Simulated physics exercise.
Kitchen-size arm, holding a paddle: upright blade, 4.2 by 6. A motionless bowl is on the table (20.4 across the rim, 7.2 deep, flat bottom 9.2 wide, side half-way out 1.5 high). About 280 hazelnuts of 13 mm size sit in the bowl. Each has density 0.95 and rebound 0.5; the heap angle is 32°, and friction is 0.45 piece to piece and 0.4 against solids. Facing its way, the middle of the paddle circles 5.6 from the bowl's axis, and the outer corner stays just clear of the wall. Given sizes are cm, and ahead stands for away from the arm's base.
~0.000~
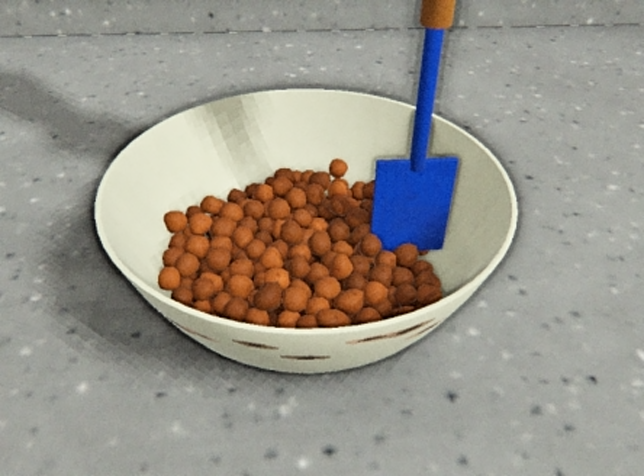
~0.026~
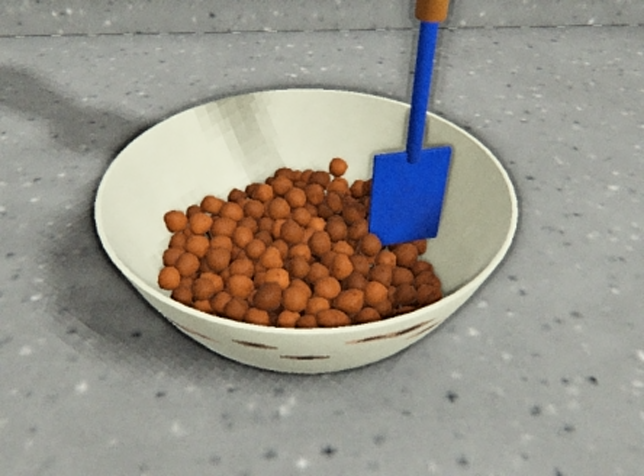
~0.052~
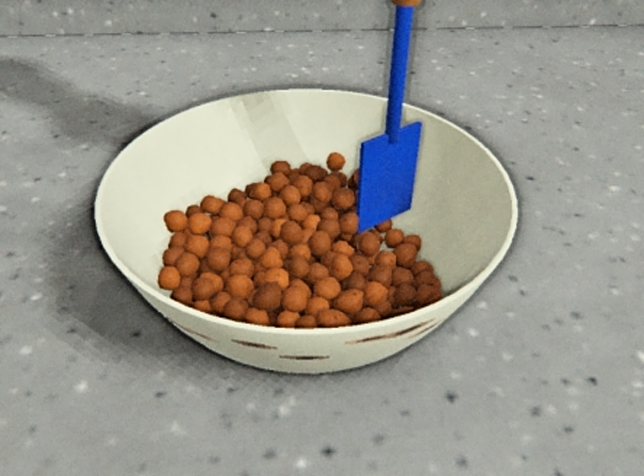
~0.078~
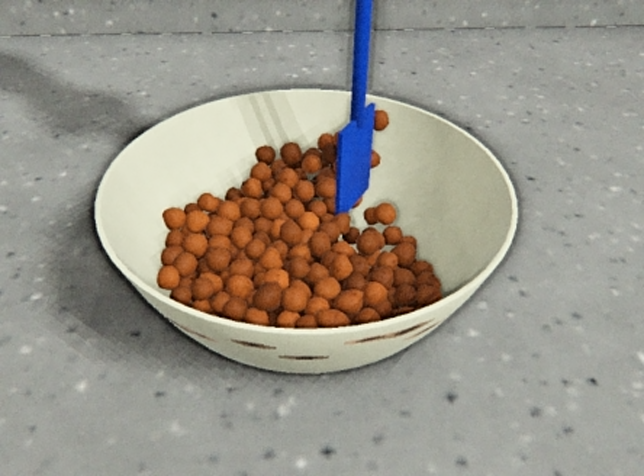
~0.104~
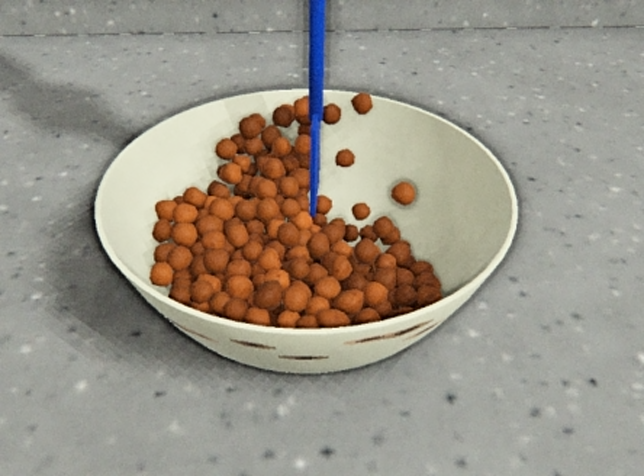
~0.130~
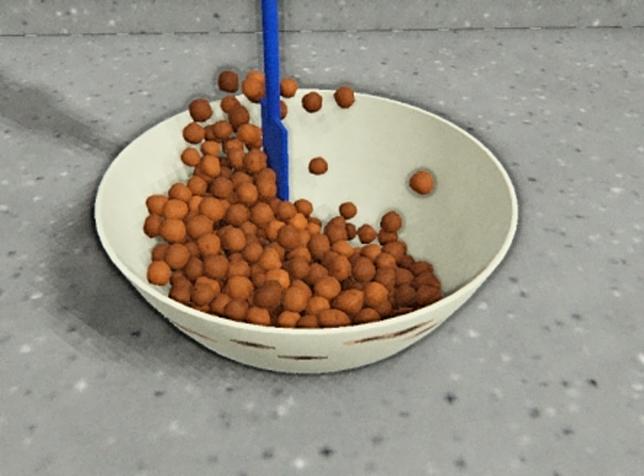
Blue paddle sweeping leftward through small round brown balls in a still cream bowl, pushing them up the back and scattering several.
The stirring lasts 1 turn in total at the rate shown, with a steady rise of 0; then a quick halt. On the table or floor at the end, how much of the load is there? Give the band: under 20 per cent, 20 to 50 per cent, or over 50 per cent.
Band: 20 to 50 per cent.
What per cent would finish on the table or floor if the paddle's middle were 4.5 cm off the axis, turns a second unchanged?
In that case some 25 %.
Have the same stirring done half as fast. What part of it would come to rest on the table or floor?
It would come to around 10 percent.
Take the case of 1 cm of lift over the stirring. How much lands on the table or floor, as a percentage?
Estimate: Close to 20 %.
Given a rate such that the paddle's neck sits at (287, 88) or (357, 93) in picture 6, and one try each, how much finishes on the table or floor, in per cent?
Near 30 in a hundred for the first and near 5 in a hundred for the second.
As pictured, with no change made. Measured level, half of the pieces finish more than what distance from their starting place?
Distance: Close to 11 cm.
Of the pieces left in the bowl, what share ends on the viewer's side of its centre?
Estimate: Some 35 %.
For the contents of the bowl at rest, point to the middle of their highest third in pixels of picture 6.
In the final view it lies around (343, 194).
After 0.23 s, 200° round, highest piece 12 above the table; 256 in the bowl, 23 in flight or on the tool.
After 0.32 s, 294° round, highest piece 12 above the table; 226 in the bowl, 10 on the table or floor, 43 in flight or on the tool.
After 0.57 s, 0° round, highest piece 8 above the table; 192 in the bowl, 82 on the table or floor, 5 in flight or on the tool.
After 1.27 s, 0° round, highest piece 5 above the table; 192 in the bowl, 87 on the table or floor.
At rest, 192 in the bowl, 87 on the table or floor. That is 31 % on the table or floor.
